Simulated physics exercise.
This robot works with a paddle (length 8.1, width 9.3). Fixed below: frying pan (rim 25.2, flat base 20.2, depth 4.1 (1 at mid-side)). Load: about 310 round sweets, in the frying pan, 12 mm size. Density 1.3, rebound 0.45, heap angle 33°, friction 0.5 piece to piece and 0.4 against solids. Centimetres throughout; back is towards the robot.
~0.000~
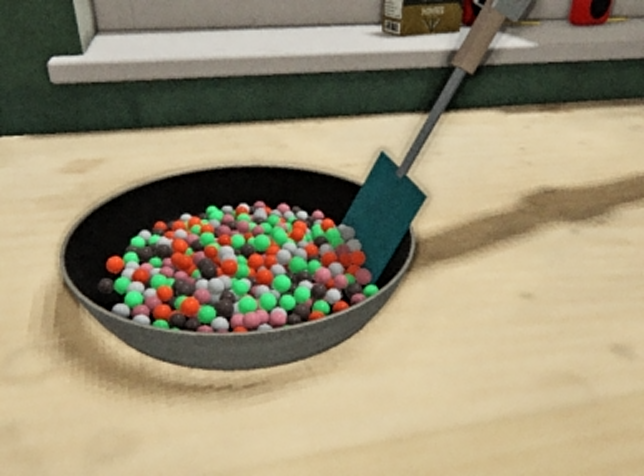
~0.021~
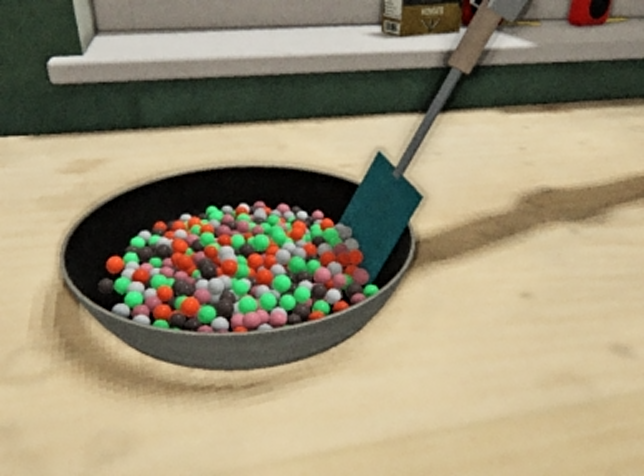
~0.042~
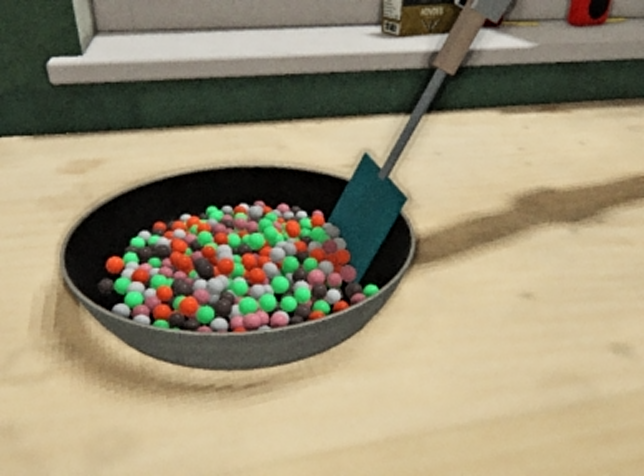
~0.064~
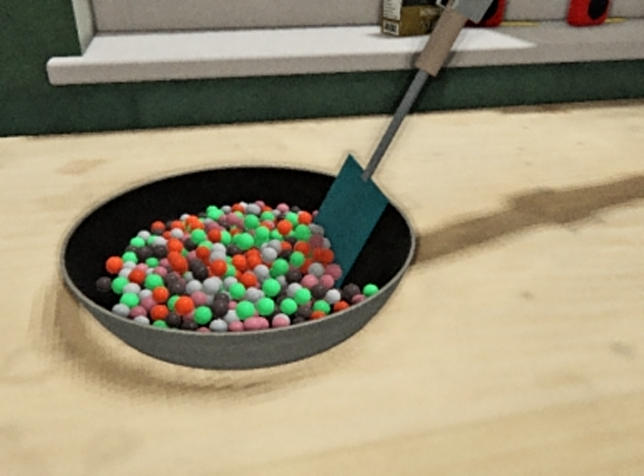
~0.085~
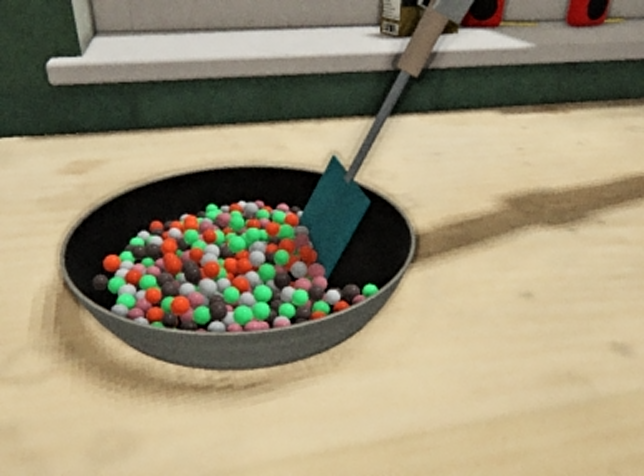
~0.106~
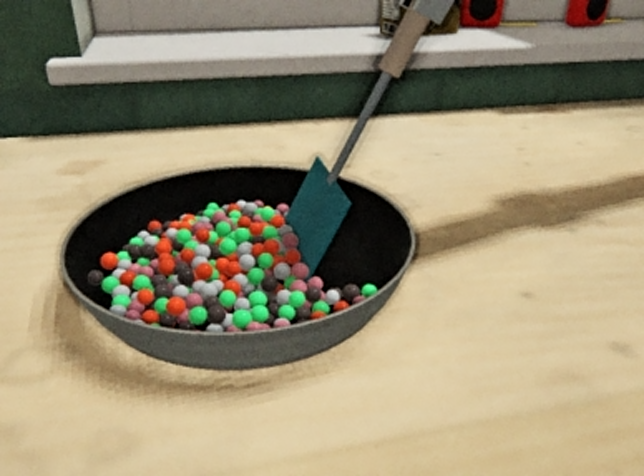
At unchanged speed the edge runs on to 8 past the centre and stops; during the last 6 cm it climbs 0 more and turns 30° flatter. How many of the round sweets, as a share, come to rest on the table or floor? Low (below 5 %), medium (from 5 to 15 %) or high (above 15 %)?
Share on the table or floor: Low (below 5 %).
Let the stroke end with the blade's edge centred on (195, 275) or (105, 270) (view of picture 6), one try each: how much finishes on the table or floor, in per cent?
About 0 and 20 per cent.
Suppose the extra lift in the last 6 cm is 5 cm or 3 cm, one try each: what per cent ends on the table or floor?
Some 5 and 5 per cent.
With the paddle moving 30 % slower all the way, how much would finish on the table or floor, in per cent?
It would be near 0 per cent.
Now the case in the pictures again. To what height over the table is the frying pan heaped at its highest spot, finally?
Roughly 5.5 cm.
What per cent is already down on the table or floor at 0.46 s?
About 0 per cent.
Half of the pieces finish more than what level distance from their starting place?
Roughly 5 cm.
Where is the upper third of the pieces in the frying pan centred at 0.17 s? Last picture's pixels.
Around (204, 257).
After 0.17 s, sloping 63°, highest piece 4 above the table; 311 in the frying pan.
After 0.23 s, sloping 49°, highest piece 5 above the table; 311 in the frying pan.
After 0.46 s, sloping 33°, highest piece 5 above the table; 309 in the frying pan, 2 on the table or floor.
After 1.51 s, sloping 33°, highest piece 5 above the table; 309 in the frying pan, 2 on the table or floor.
In the end, 309 in the frying pan, 2 on the table or floor. That is 1 % on the table or floor.
